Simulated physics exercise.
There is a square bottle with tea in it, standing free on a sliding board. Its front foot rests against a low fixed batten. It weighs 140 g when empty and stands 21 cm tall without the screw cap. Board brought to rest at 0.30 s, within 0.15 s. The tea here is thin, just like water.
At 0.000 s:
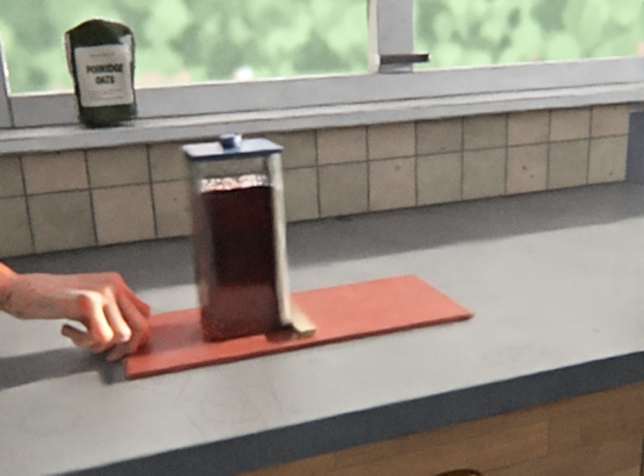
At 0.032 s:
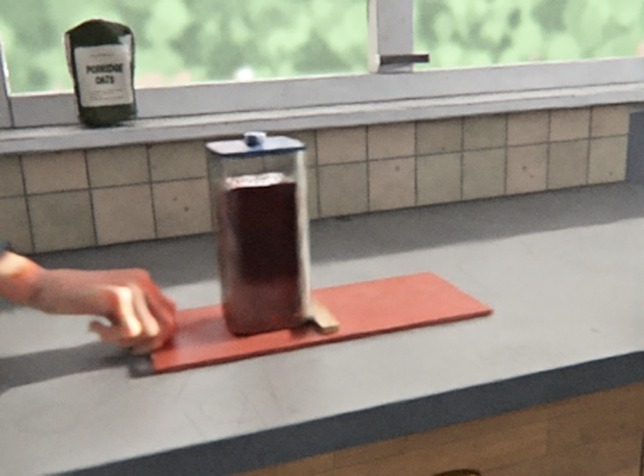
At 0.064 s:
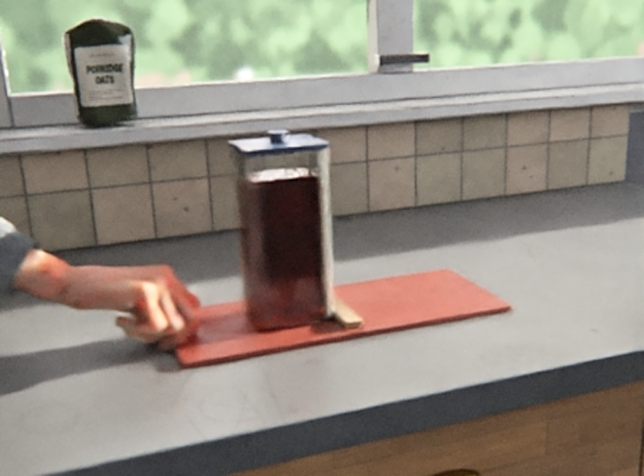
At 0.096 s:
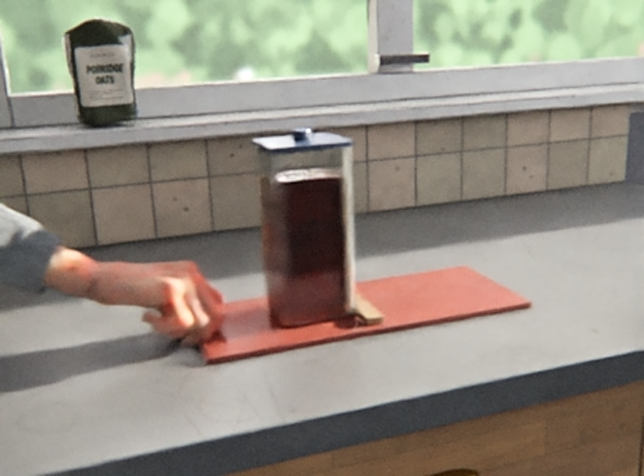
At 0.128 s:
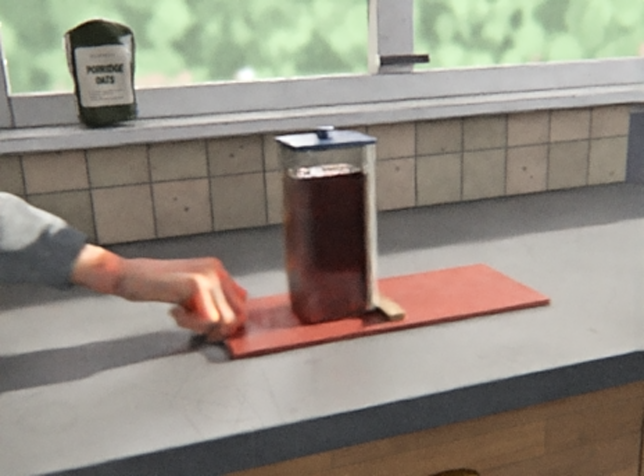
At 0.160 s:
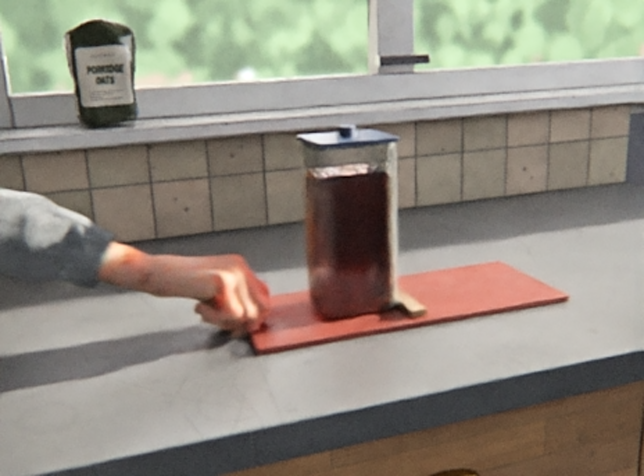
A red board carrying a square bottle of dark tea slides right, pushed by a hand.
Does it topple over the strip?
Stays on its base.
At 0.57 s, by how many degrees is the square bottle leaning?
About 14 degrees.
Then, 0.45 s in, the board moves at 0.00 m/s; the square bottle leans 8°.
Then, 0.57 s in, the square bottle leans 15°.
Then, 0.73 s in, the square bottle stands where it began.
Then, 0.95 s in, the square bottle stands where it began.
Finally, the square bottle stands where it began.
